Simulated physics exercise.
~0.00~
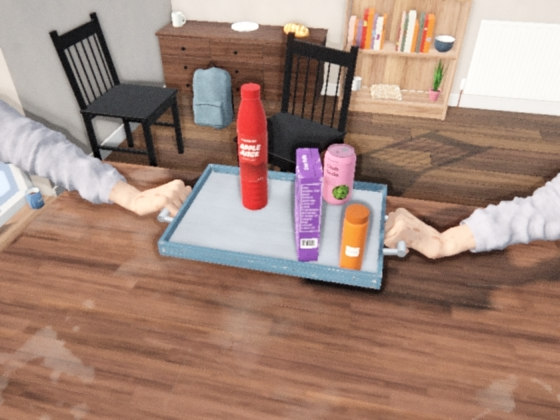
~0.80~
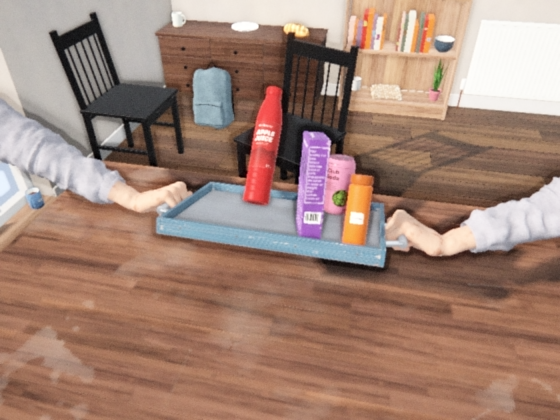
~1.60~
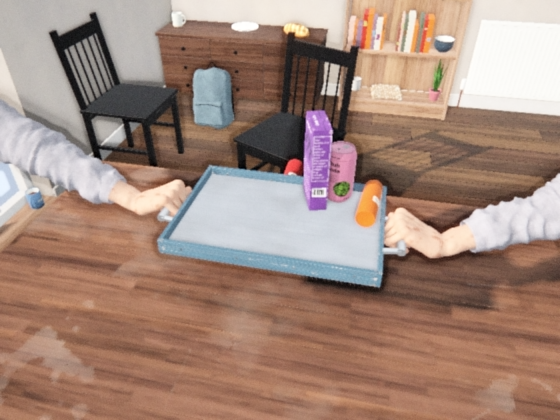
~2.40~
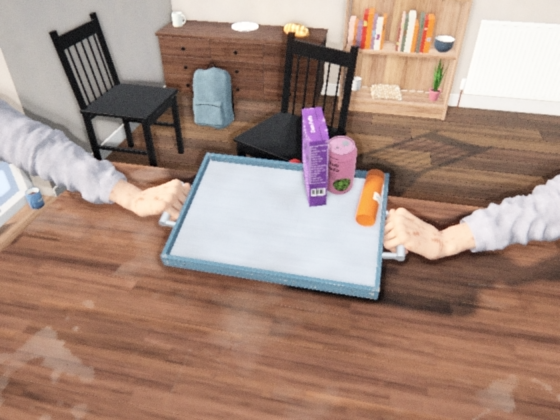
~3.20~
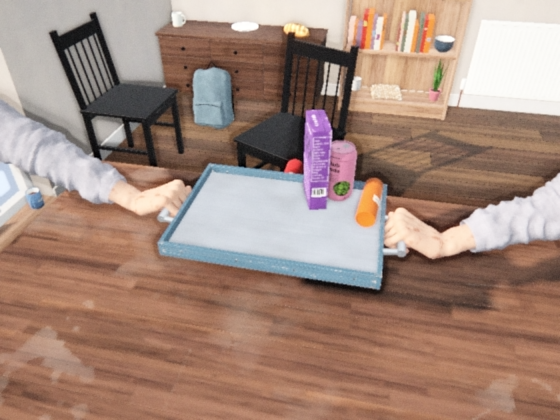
In a room with chairs and shelves, two hands tipped a blue tray away over a wooden table, sending the red bottle off the far side and the orange shaker onto its side, then tilted it back and levelled it, the purple packet and pink can still upright.
